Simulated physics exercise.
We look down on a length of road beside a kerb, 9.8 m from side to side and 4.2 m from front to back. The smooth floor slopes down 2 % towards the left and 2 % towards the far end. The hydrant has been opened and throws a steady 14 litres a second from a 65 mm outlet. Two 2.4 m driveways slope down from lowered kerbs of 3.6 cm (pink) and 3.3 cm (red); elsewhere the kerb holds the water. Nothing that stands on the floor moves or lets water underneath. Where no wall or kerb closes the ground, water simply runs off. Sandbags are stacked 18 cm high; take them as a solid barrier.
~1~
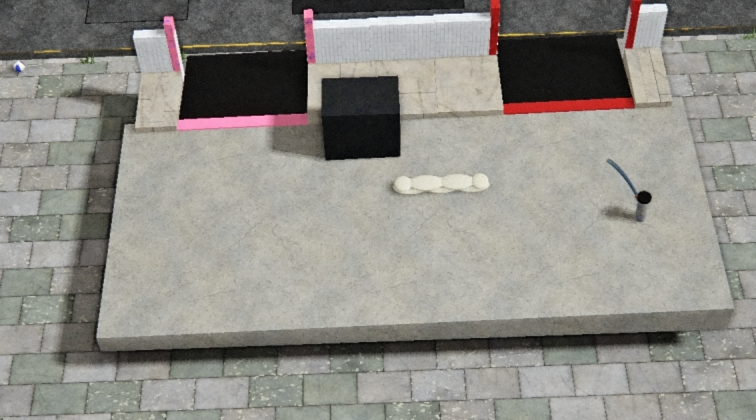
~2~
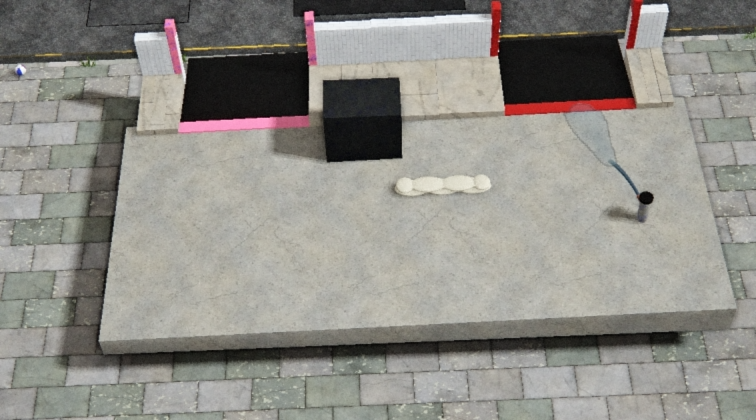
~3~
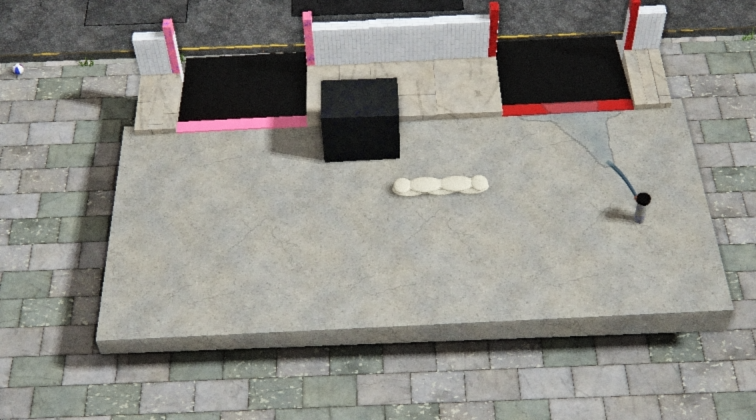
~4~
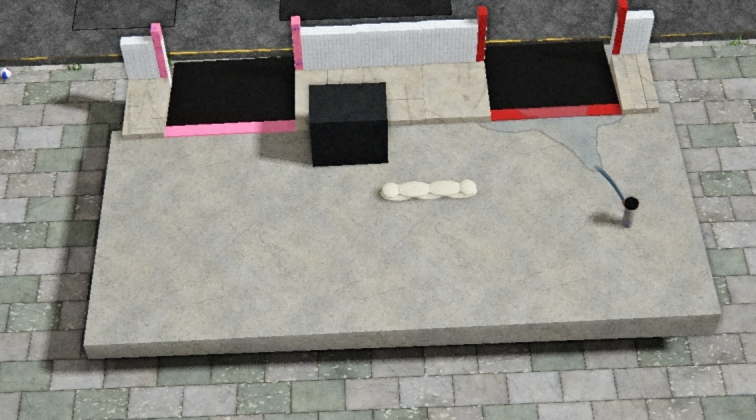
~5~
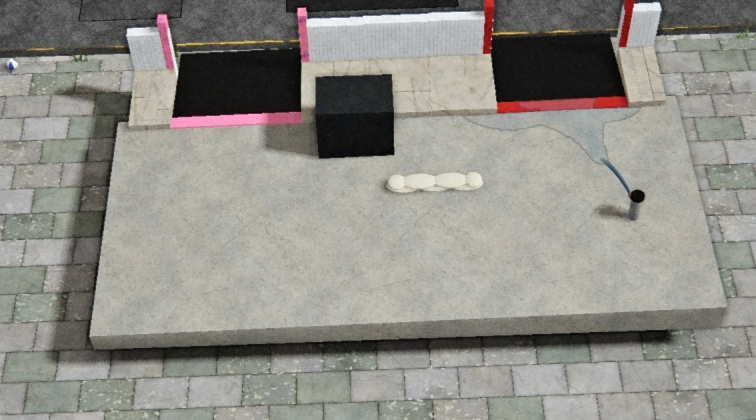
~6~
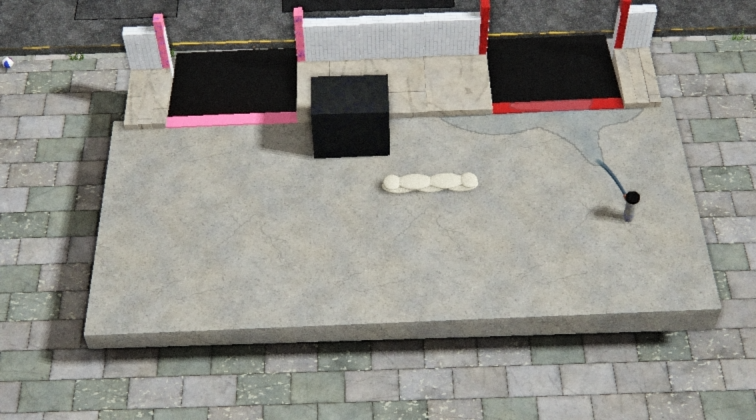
Water squirted from a small dark spout on the right of a grey slab, ran up to the red-edged opening at the back, then spread slowly leftward along the kerb in a thin sheet.
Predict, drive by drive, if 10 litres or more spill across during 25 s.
The water let in: At the pink drive it stays under the limit; at the red drive it passes the limit.
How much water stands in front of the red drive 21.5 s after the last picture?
Some 2.5 cm.
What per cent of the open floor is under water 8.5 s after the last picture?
Near 10 per cent is wet.
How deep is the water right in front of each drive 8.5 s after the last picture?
Depths in cm: Pink 0.0, red 2.5.
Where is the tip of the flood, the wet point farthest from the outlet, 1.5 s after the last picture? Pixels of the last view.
At about (411, 122).
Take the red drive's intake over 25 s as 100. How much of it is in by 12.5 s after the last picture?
About 60 per cent.
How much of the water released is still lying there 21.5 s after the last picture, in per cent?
Roughly 24 in a hundred.
Then, 1.5 s after the last picture water covers 5 % of the floor and is deepest (2 cm) near (597, 158); pink drive not reached, red drive 2.4 cm at the lowered kerb, 43 L in.
Then, 4.5 s after the last picture water covers 5 % of the floor and is deepest (3 cm) near (391, 122); pink drive not reached, red drive 2.5 cm at the lowered kerb, 76 L in.
Then, 8.5 s after the last picture water covers 10 % of the floor and is deepest (4 cm) near (391, 122); pink drive not reached, red drive 2.5 cm at the lowered kerb, 120 L in.
Then, 12.5 s after the last picture water covers 10 % of the floor and is deepest (4 cm) near (391, 122); pink drive not reached, red drive 2.5 cm at the lowered kerb, 165 L in.
Then, 21.5 s after the last picture water covers 15 % of the floor and is deepest (4 cm) near (391, 122); pink drive 0.98 cm at the lowered kerb, 0 L in, red drive 2.6 cm at the lowered kerb, 268 L in.
